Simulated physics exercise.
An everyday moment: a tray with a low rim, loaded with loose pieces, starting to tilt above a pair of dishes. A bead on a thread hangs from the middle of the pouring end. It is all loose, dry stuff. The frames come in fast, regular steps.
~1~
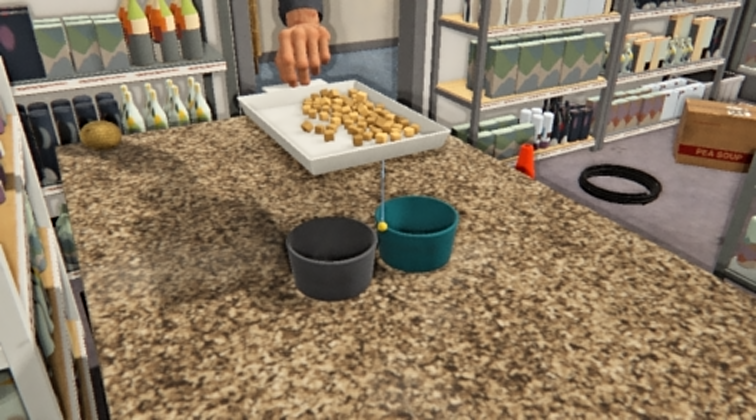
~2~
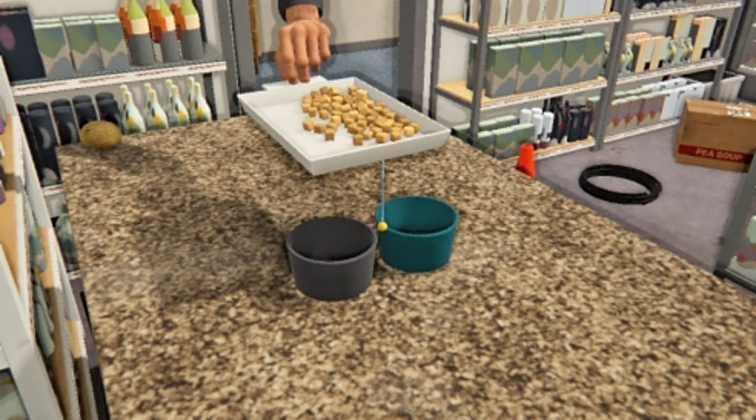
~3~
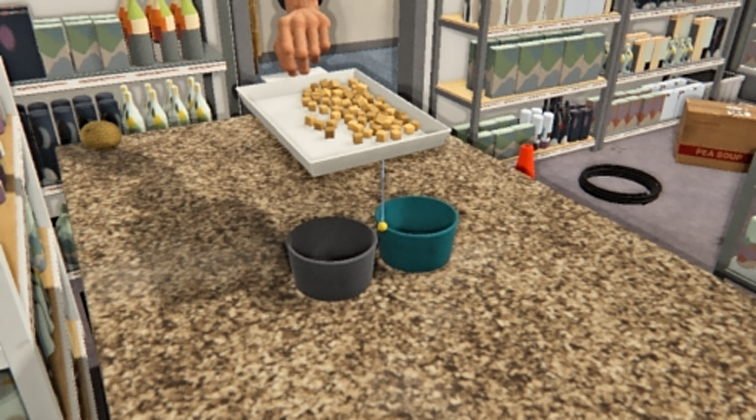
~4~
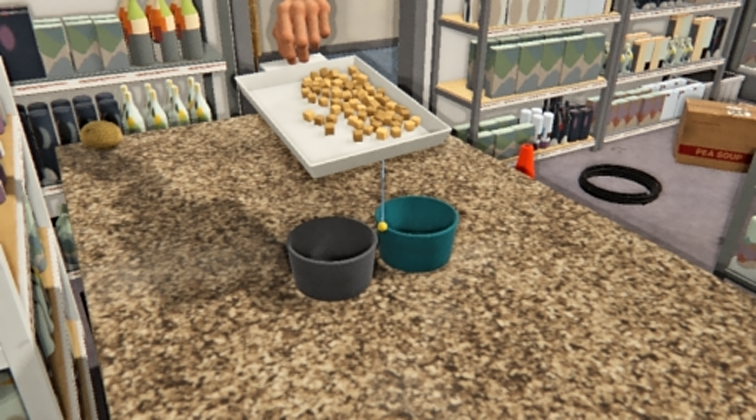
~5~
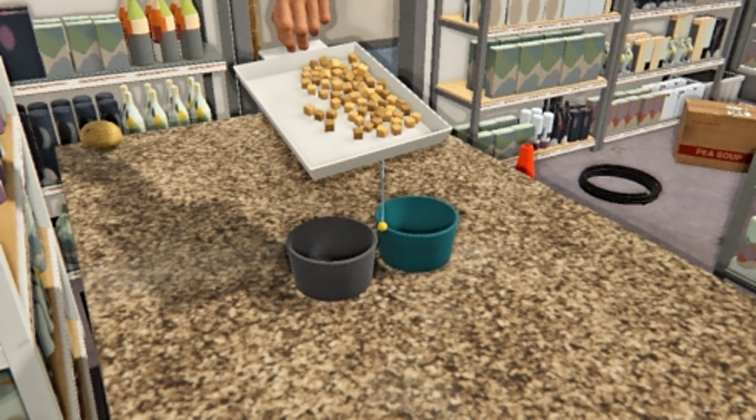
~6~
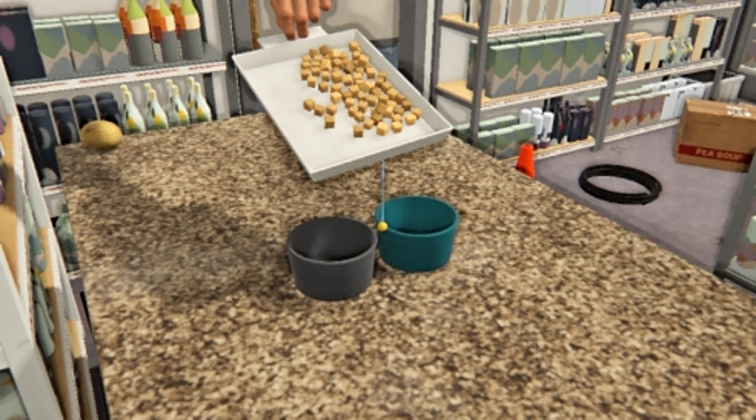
A white tray of small wooden cubes tilting gradually, its far end rising beside a hand, above a grey and a teal dish.
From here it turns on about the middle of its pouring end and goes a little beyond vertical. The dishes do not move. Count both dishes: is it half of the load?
Together they catch under half.
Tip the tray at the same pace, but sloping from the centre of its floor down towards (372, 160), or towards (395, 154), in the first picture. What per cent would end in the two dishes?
In turn 0 and 0 in a hundred.
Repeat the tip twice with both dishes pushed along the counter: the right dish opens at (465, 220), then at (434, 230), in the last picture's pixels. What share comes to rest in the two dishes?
Near 30 % and 80 %.
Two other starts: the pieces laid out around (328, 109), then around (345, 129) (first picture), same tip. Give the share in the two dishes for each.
About 10 and 0 per cent.
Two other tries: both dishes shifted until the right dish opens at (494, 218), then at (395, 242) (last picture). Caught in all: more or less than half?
First below a half, then the larger part.
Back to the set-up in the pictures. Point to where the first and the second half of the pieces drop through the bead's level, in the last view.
Around (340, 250) and then (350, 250).
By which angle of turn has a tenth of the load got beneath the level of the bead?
Near 70 degrees.
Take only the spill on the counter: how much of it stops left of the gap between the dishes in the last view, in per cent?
Some 60 per cent.
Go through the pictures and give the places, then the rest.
Corners of the pouring end at (313, 156) and (443, 130), level; middle of the load at (354, 118), small wooden cubes; left dish at (352, 276); right dish at (439, 249); bead on its thread at (382, 227), in the first picture.
Corners of the pouring end at (314, 157) and (443, 130), level; middle of the load at (354, 116), in the second picture.
Corners of the pouring end at (314, 159) and (443, 129), tipped barely, lowest at the left corner; middle of the load at (354, 112), in the third picture.
Corners of the pouring end at (314, 161) and (444, 128), tipped a little, lowest at the left corner; middle of the load at (354, 105), in the fourth picture.
Corners of the pouring end at (314, 164) and (444, 127), tipped a little, lowest at the left corner; middle of the load at (354, 98), in the fifth picture.
Corners of the pouring end at (314, 167) and (445, 126), tipped clearly, lowest at the left corner; middle of the load at (360, 85); left dish at (352, 276); right dish at (439, 249), in the sixth picture.
Soon after the last picture, tray tipped steeply; nearly all on the tray; a small part in the air.
A little later, tray tipped past a quarter turn; about a third on the tray; a stray few in the left dish; about half outside both; about a quarter in the air.
Later still, tray tipped past a quarter turn; a small part in the left dish; nearly all outside both.
At rest, tray tipped past a quarter turn; a small part in the left dish; none in the right dish; nearly all outside both.
